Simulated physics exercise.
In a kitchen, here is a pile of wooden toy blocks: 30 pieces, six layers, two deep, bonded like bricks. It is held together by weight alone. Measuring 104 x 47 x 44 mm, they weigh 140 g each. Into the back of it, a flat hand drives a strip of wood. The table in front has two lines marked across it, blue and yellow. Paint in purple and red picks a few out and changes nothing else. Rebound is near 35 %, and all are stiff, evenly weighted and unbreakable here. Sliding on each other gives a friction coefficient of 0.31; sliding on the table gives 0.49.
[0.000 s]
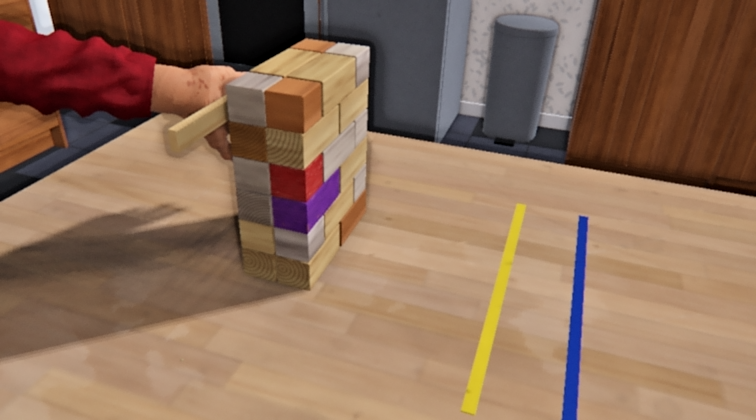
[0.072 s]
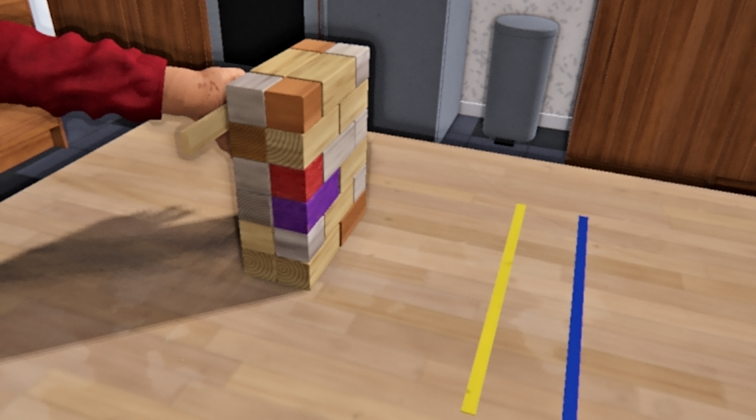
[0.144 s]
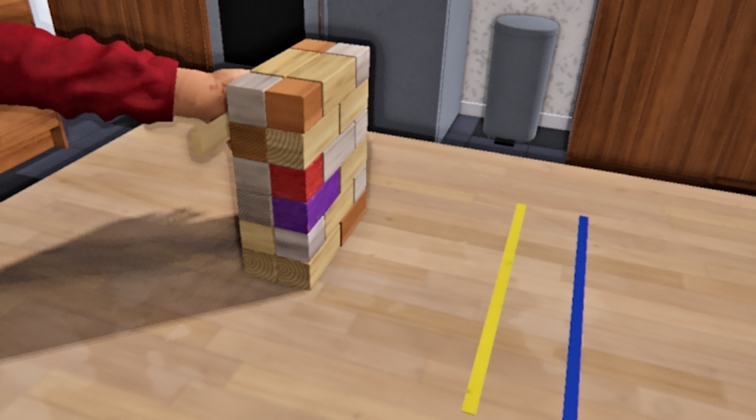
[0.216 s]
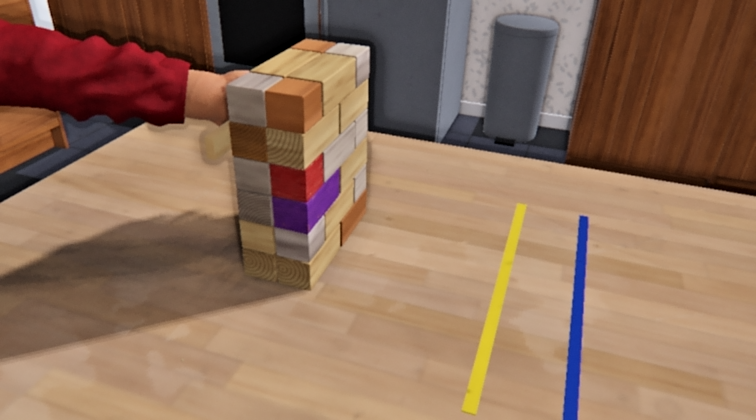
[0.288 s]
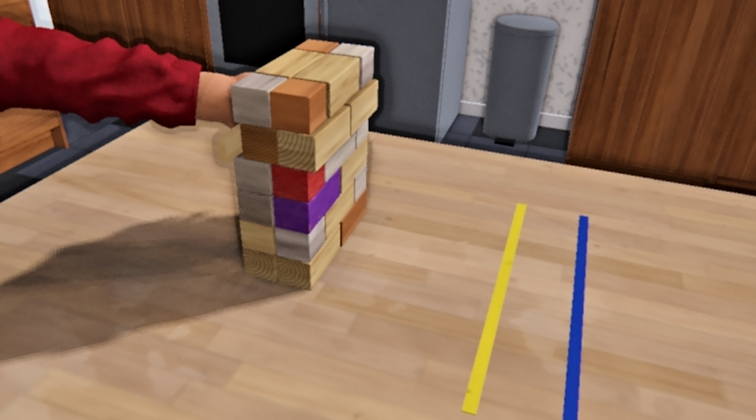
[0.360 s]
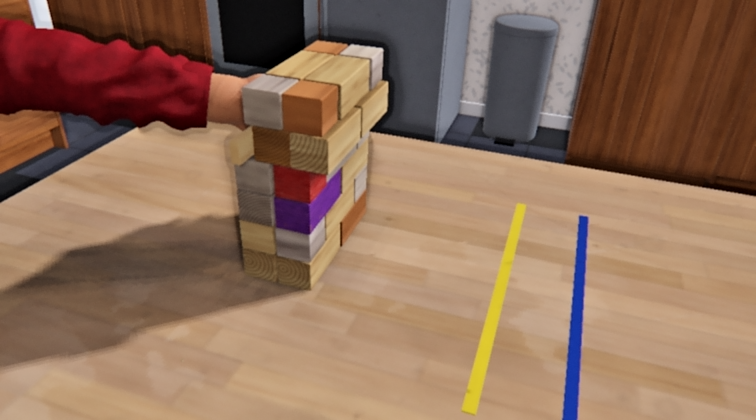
A stack of wooden toy blocks on a table shifting at its upper layers as a red-sleeved hand pushes a wooden strip into it.
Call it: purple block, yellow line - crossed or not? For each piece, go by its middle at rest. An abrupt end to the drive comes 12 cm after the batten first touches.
Not crossed.
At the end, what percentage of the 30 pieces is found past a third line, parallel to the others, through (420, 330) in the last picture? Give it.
About 40 per cent.
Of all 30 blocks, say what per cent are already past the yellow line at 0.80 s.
By that time it is 0 percent.
After 0.56 s, none of the 30 blocks past the yellow line, 20 disturbed; purple block 10° from how it stood; red block 10° from how it stood.
After 0.80 s, none of the 30 blocks past the yellow line, 19 disturbed; purple block 33° from how it stood; red block 33° from how it stood, 17 mm lower.
After 1.06 s, 7 of the 30 blocks past the yellow line; purple block on its side; red block on its side.
In the end (1.8 s), 8 of the 30 blocks past the yellow line; purple block on its side; red block on its side. From the last view, middles, purple block near (407, 273), red block near (390, 330).
